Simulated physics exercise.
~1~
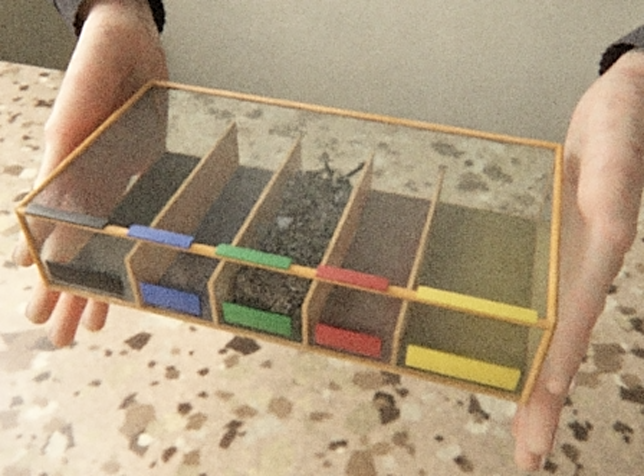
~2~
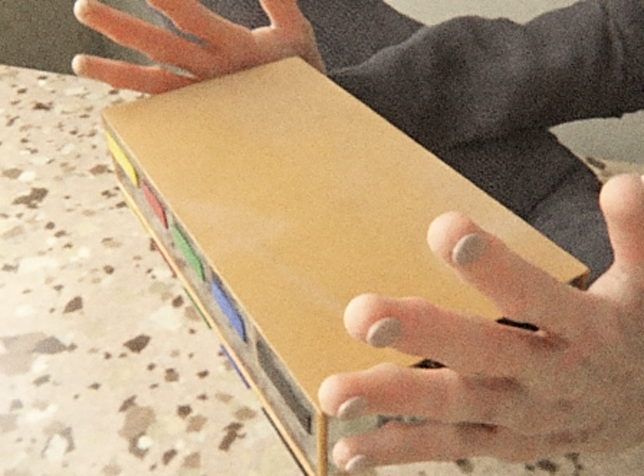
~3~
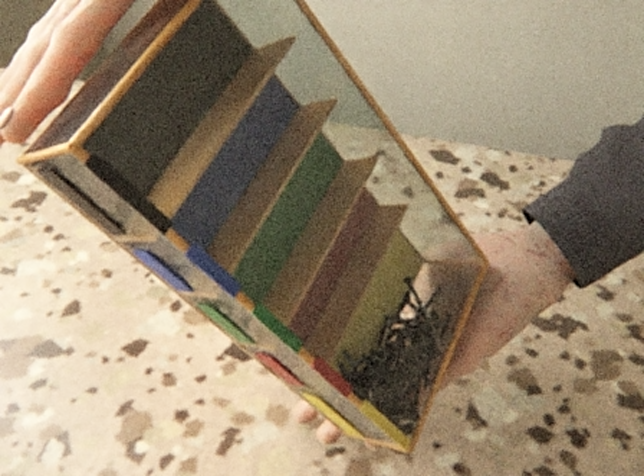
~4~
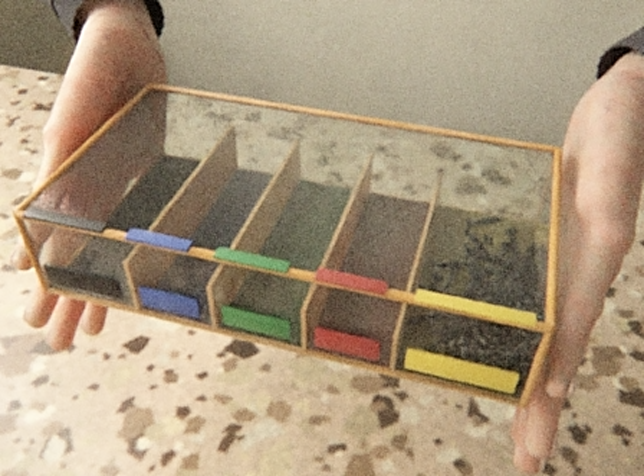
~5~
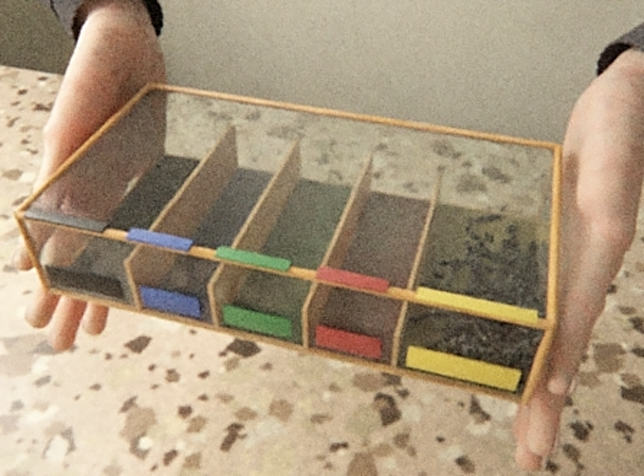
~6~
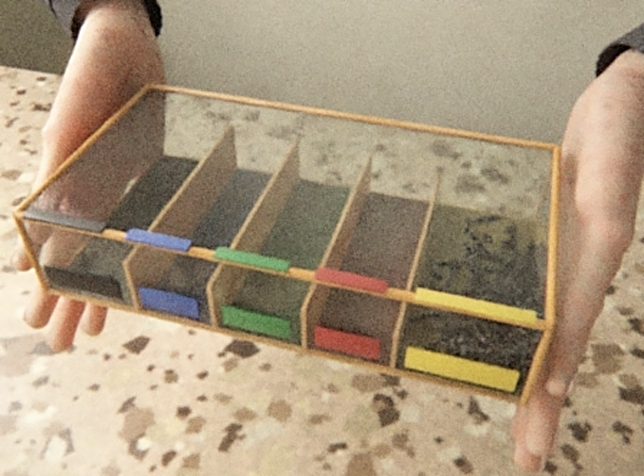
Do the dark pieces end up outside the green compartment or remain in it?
The dark pieces end up outside the green compartment. They come to rest in the yellow compartment, leaving the black, blue, green and red ones empty.
